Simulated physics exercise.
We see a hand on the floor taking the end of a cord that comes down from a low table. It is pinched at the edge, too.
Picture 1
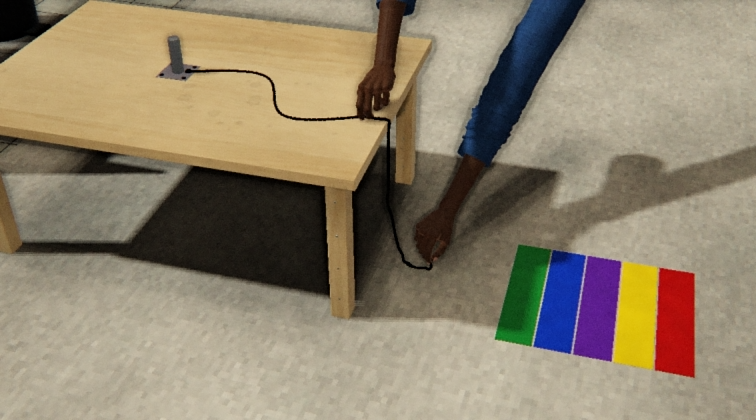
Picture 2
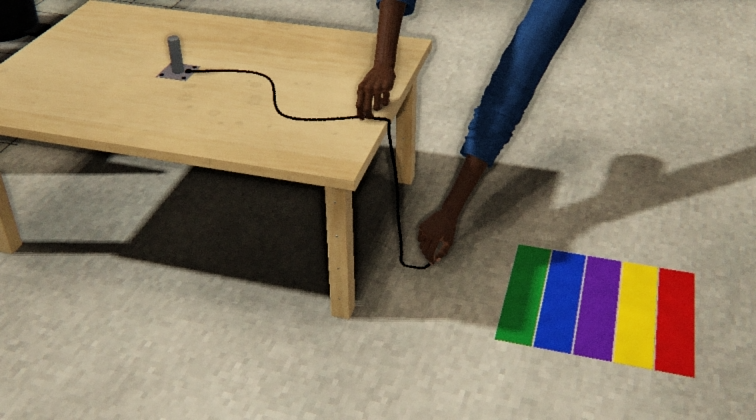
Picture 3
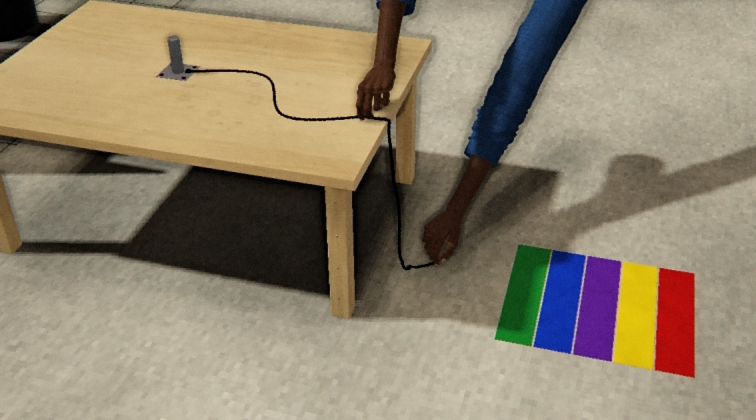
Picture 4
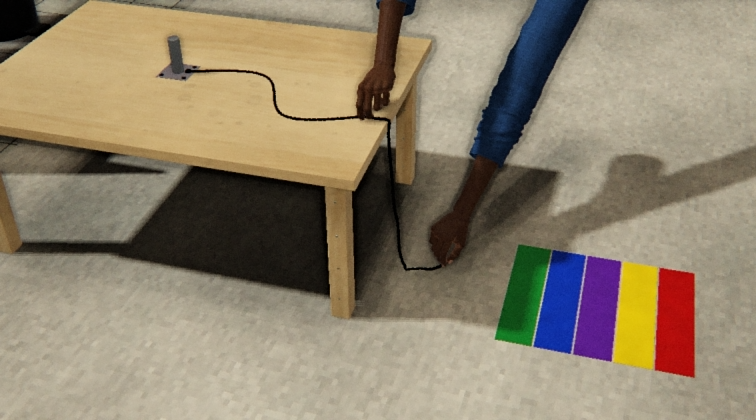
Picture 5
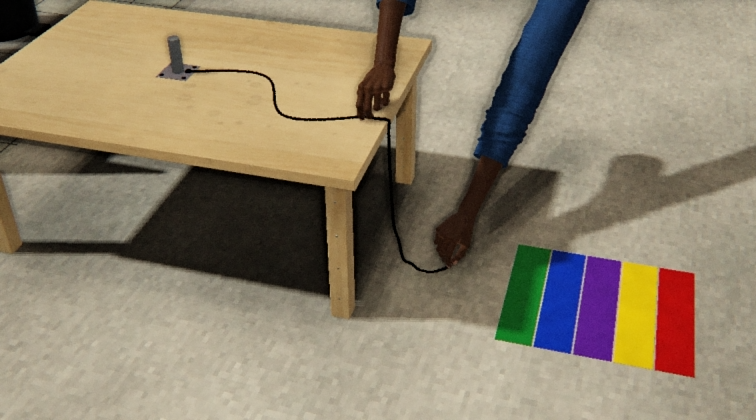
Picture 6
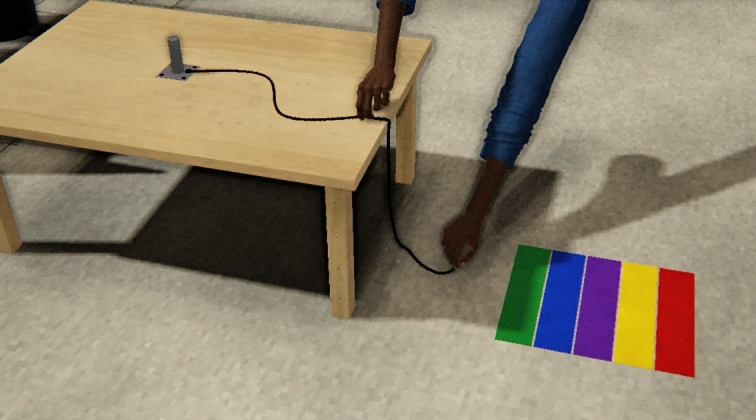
A hand near the floor grips the end of a dark cord hanging from a low wooden table and draws it slightly to the right, toward a mat of coloured stripes. Another hand stays at the table's edge, pinching the cord, while the hanging part shifts a little and the tabletop stretch keeps its curve.
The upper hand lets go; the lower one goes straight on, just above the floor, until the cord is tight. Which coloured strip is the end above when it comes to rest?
The purple one.
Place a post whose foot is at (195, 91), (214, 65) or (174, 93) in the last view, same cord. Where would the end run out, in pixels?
Try by try, around (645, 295), (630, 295) and (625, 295).
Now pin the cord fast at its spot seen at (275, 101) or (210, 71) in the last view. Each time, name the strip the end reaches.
Observed strip, first: Blue; second: Purple.
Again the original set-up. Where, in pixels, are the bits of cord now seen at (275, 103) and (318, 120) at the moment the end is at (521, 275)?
They end up close to (310, 100) and (367, 113).
Early on, end near (521, 275); over green.
Midway, end near (569, 283); over blue.
At the end of the slack, end near (598, 289); over purple. It gets as far as the purple strip.
